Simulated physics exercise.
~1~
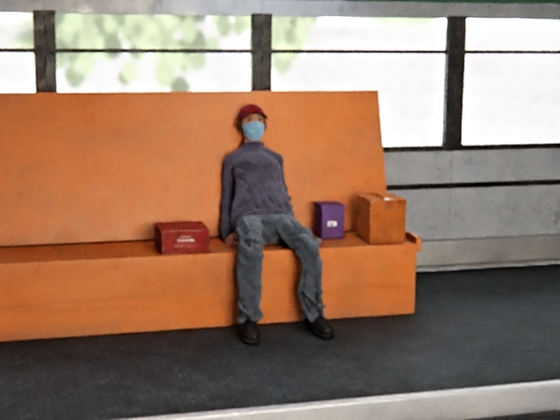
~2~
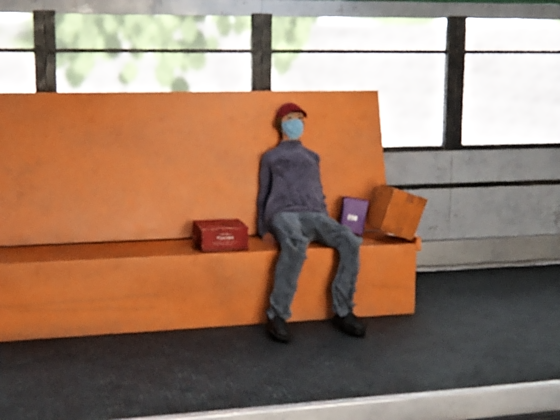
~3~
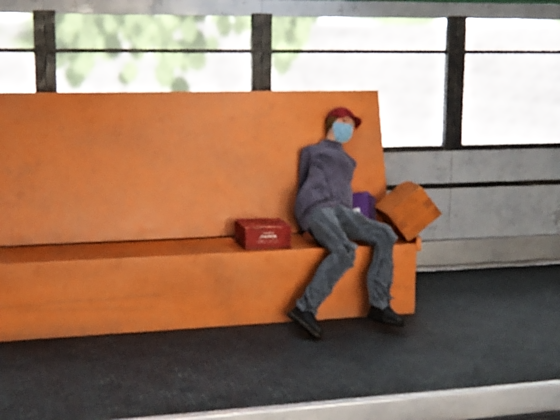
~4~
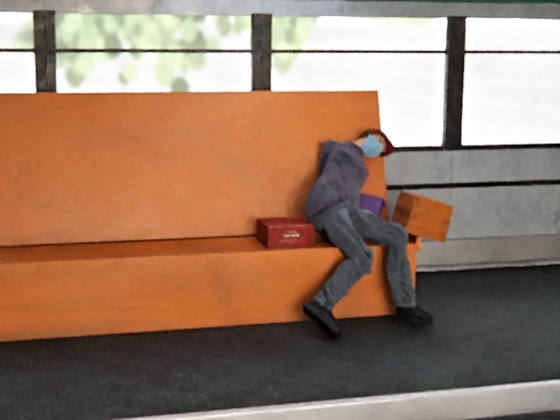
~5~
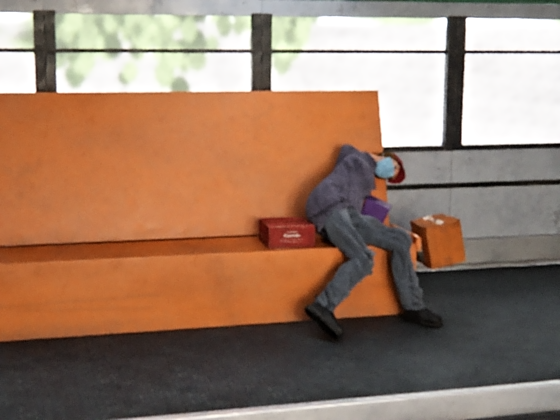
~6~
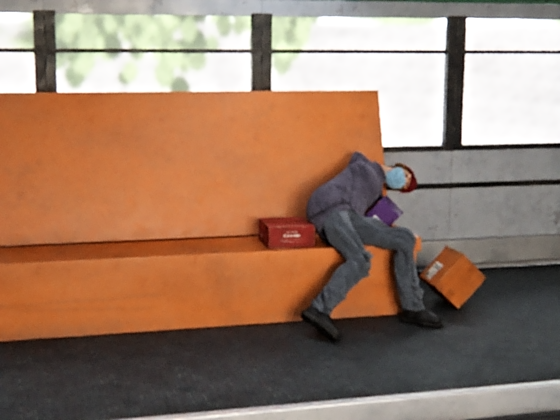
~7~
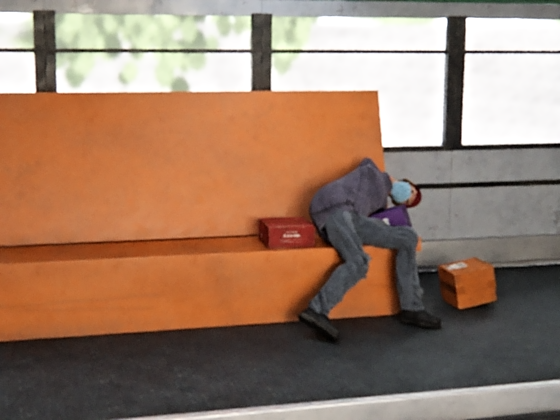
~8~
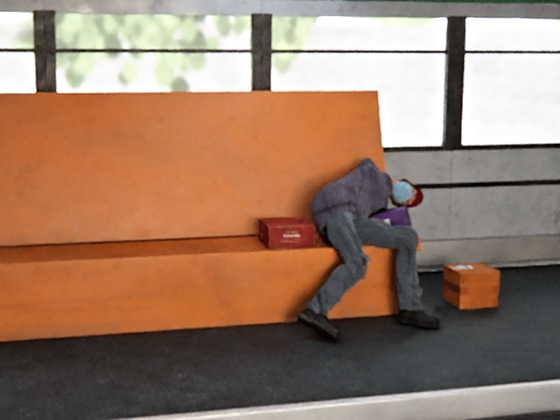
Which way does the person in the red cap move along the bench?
The person moves to the right, ending up slumped at the right end of the bench.
